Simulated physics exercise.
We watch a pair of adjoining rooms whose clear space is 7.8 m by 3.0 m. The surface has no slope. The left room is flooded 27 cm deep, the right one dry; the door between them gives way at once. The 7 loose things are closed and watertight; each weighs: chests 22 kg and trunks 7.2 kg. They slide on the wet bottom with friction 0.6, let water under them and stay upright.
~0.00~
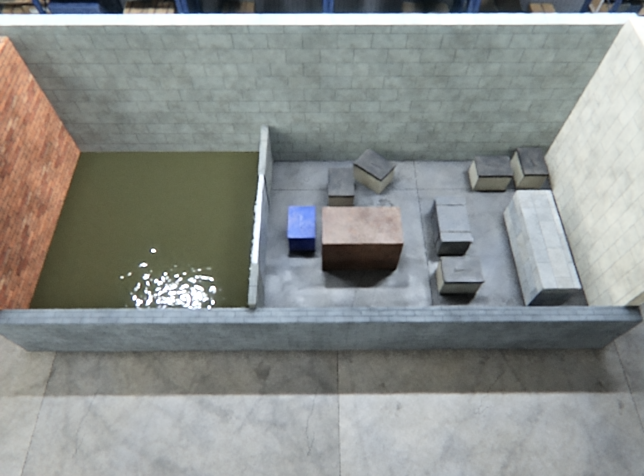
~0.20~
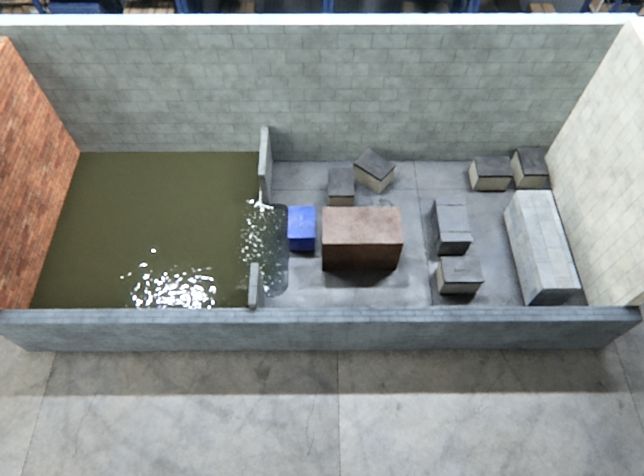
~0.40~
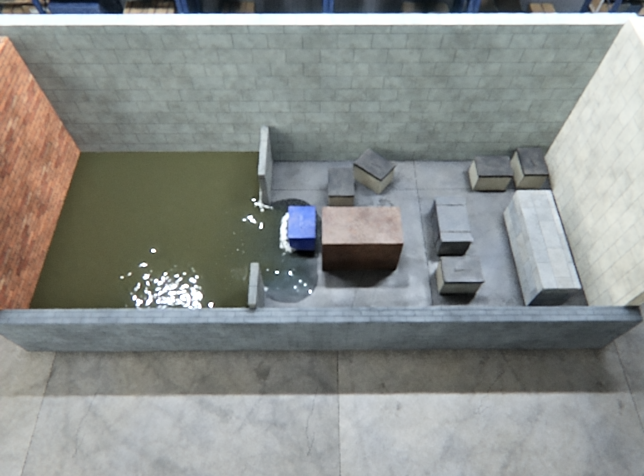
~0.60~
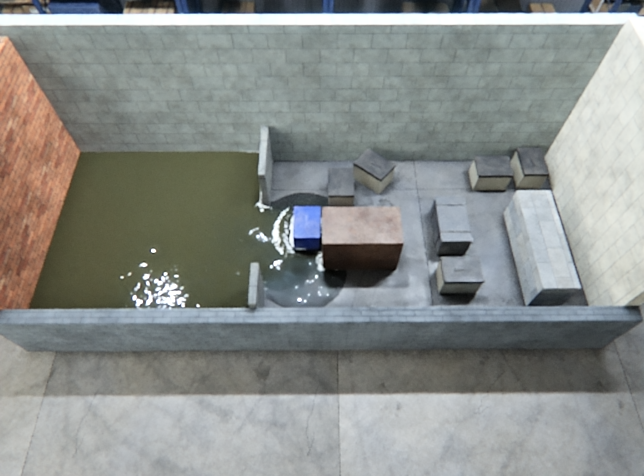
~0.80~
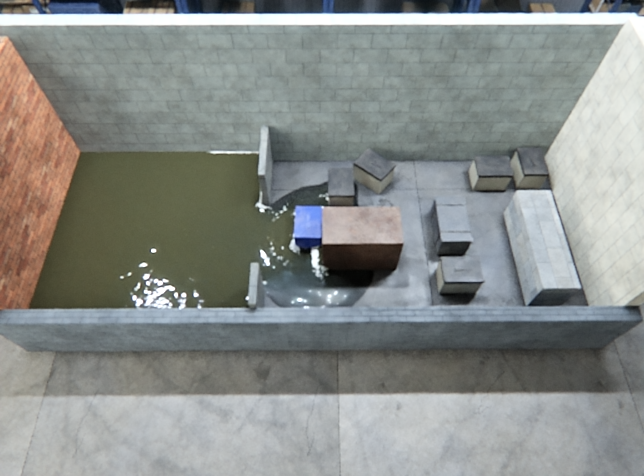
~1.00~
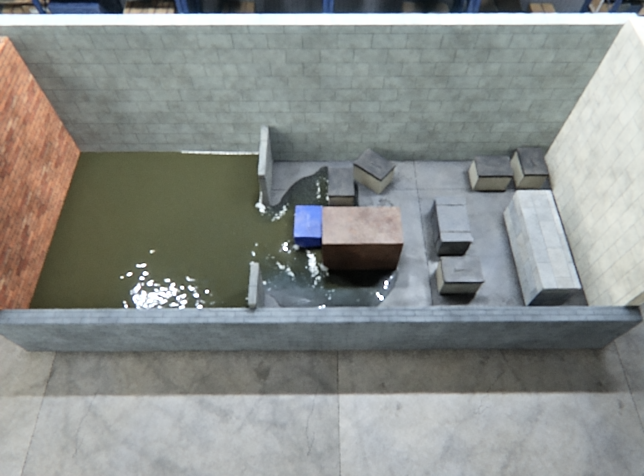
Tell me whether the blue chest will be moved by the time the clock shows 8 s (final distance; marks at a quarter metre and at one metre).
The blue chest gets carried off.
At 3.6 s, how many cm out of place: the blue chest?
Roughly 80 cm by then.
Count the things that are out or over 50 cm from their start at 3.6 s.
I count 2.
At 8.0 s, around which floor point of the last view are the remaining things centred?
Around (482, 231).
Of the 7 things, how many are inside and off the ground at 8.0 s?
At that moment 7.
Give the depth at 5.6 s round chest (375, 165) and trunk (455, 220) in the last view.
About 12 and 7 cm.
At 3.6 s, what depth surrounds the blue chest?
Roughly 9 cm.
After 1.6 s the blue chest is near (308, 220), 0.1 m from its start, aground; 0 afloat.
After 3.6 s the blue chest is near (354, 201), 0.9 m from its start, aground; 0 afloat.
After 5.6 s the blue chest is near (433, 214), 2.0 m from its start, aground; 5 afloat.
After 8.0 s the blue chest is near (458, 237), 2.3 m from its start, afloat; 7 afloat.
